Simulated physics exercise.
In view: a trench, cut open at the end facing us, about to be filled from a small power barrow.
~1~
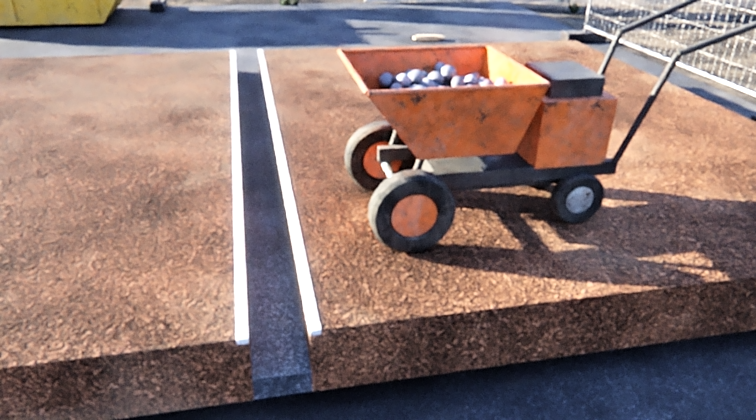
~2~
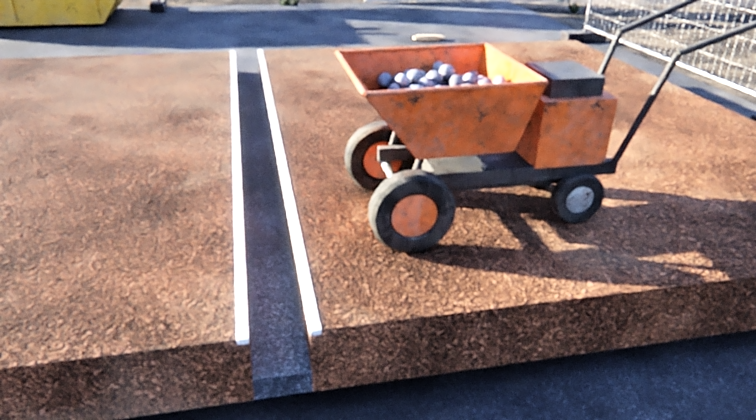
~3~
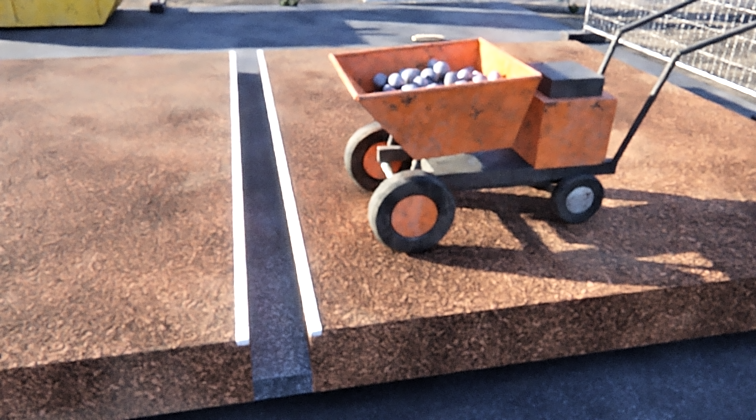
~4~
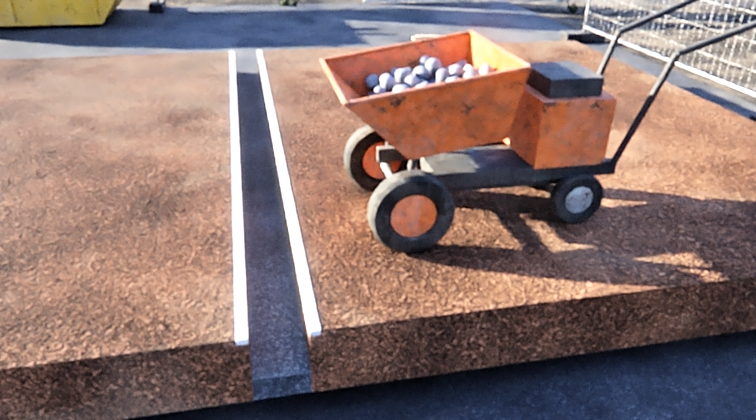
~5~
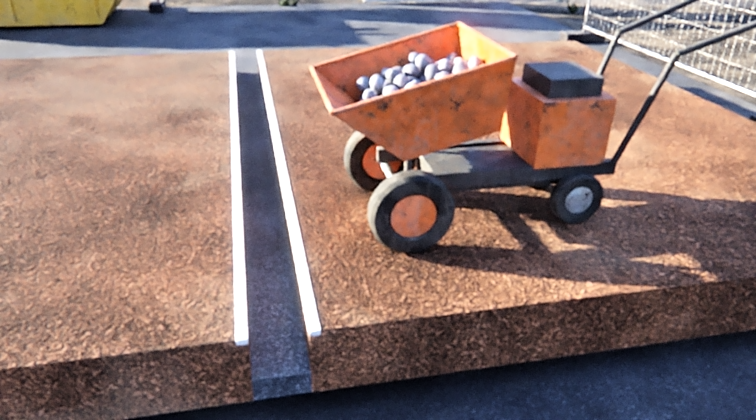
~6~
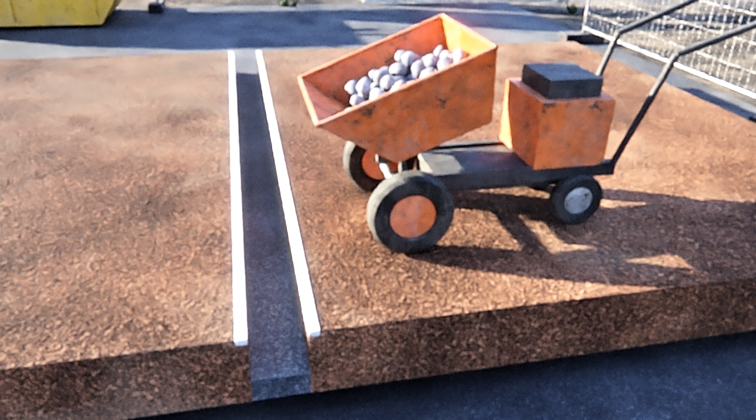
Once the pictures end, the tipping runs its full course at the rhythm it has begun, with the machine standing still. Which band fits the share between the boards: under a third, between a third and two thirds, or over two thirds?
The trench ends with between a third and two thirds of it.
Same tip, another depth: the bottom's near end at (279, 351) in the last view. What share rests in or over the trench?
Roughly 30 in a hundred.
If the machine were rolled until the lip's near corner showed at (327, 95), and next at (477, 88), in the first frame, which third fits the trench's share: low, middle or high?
In turn: Under a third; under a third.
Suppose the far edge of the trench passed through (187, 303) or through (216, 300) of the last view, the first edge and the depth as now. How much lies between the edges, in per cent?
In turn 100 and 90 in a hundred.
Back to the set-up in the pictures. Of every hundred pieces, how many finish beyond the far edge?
Roughly 40 in a hundred.
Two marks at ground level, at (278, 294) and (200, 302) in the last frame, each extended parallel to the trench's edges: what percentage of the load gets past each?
Near 80 % and 20 %.
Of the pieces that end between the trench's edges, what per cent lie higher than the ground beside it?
Roughly 0 in a hundred.
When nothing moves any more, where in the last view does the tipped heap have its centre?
At about (251, 241).
Soon, skip tipped steeply; all in the skip.
A while on, skip tipped right over; most in the skip; a small part in or heaped over the trench; a small part beyond it; a stray few falling.
Towards the end, skip tipped right over; a small part in the skip; about half in or heaped over the trench; about a third beyond it.
Finally, skip tipped right over; about two thirds in or heaped over the trench; about a third beyond it.
